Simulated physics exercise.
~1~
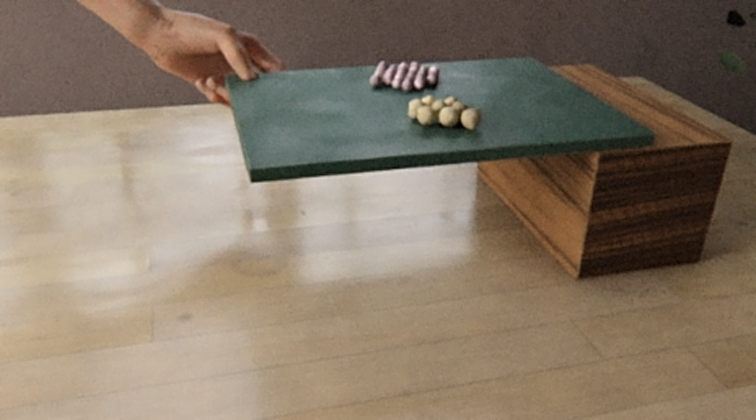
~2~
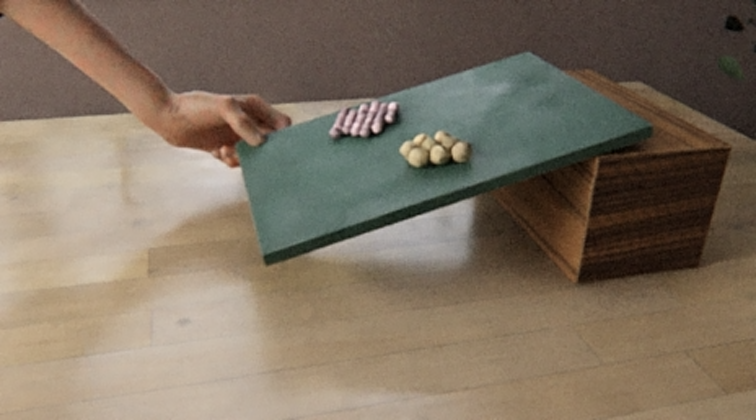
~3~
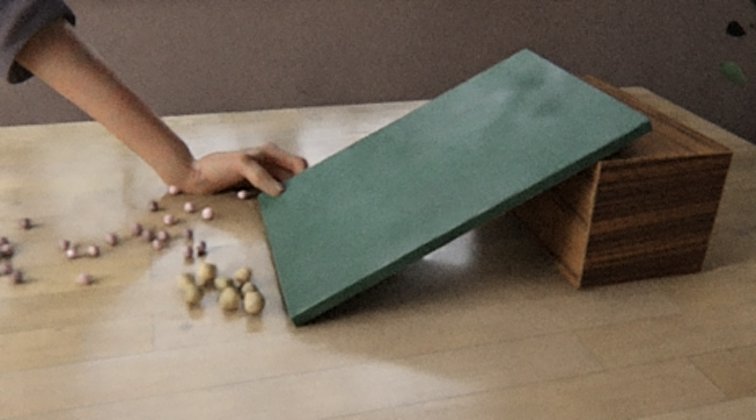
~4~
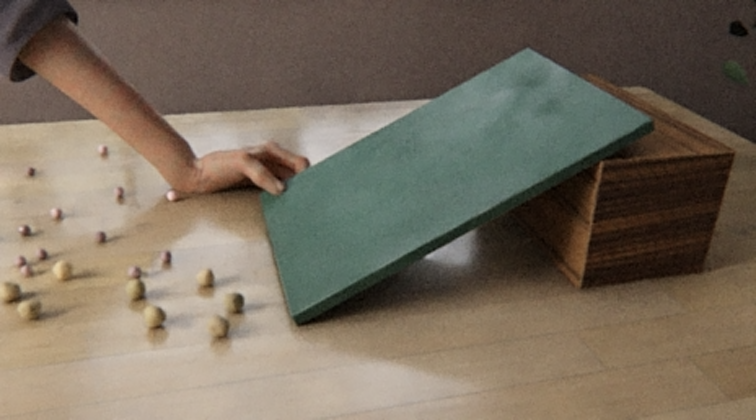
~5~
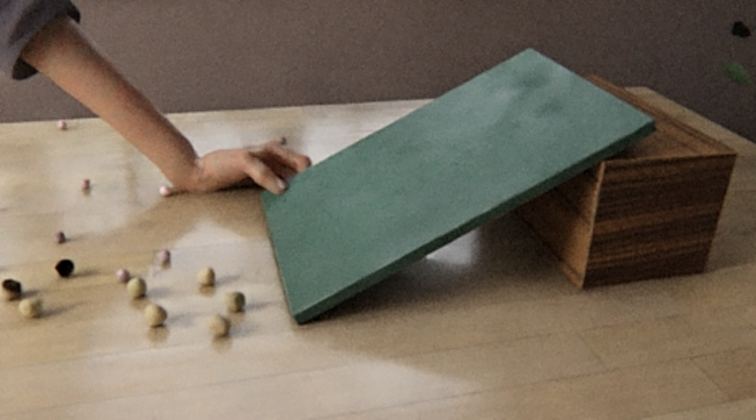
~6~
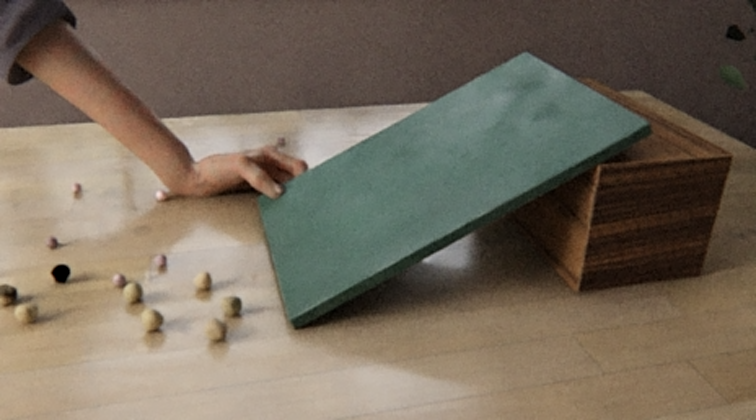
To begin with, a hand holds the left end of a green board level, its other end resting on a wooden block, with a cluster of small pinkish pieces behind a cluster of yellowish balls. The hand lowers its end, and the board tilts while both clusters stay on it. As that end comes down to the table, both groups leave the board and spill leftward. The yellowish balls spread out near its foot, while the pink pieces scatter farther, thinning out as some leave view. Finally, the board rests as a steep ramp, the hand still beside it, with a dark ball among those at left.
